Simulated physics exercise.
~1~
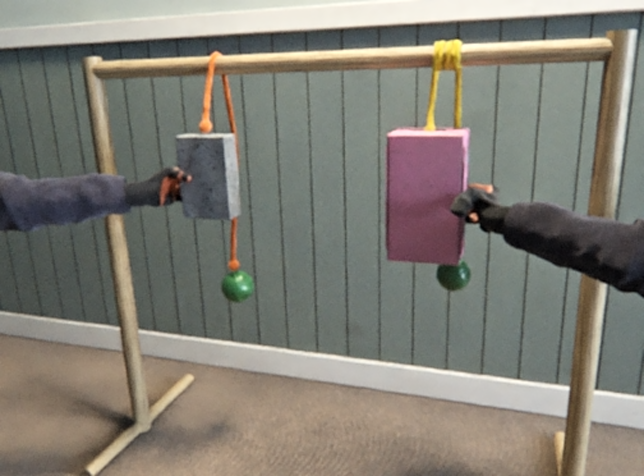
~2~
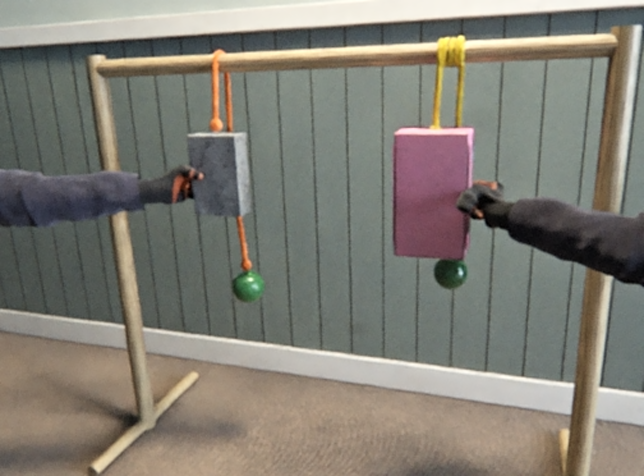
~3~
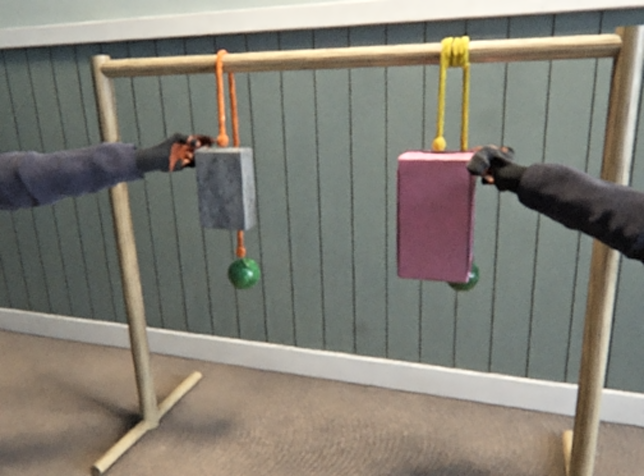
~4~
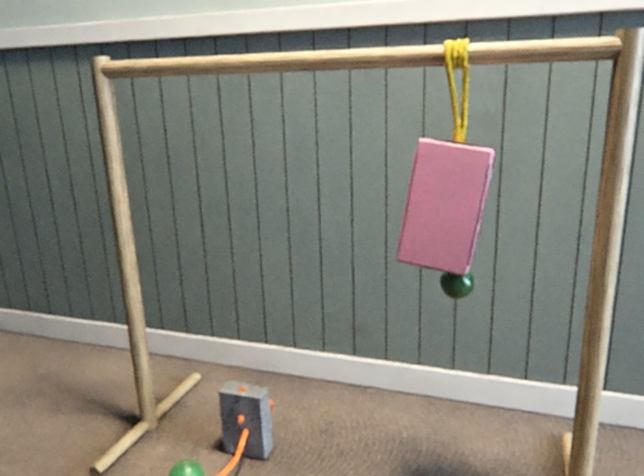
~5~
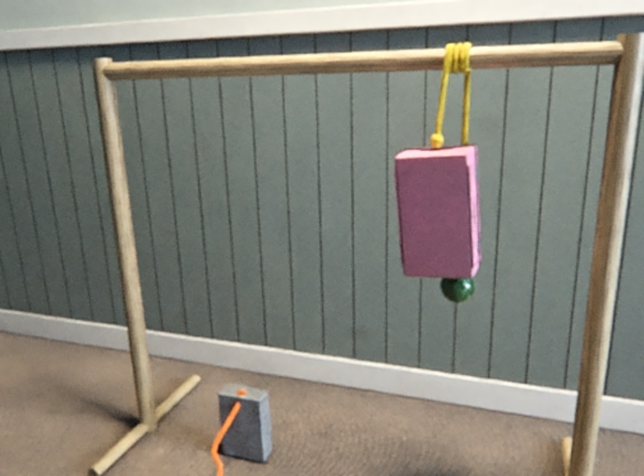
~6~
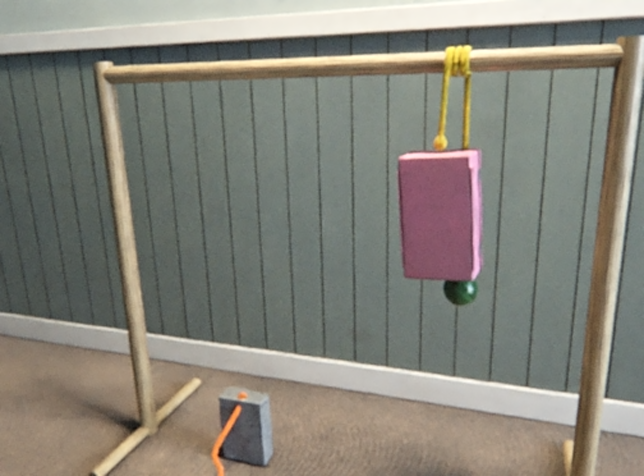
In a carpeted room with grey-green panelled walls, a slightly swaying camera faces a wooden rail on two posts. A grey block hangs at left on an orange rope and a larger pink case at right on a yellow rope wound around the rail, each with a green ball as its counterpart. Two gloved hands reach in from either side, hold the block and case, then let go. The grey block drops to the floor with its orange rope and green ball, while the pink case tilts slightly and settles. At the end, the block rests on the carpet and the case still hangs.
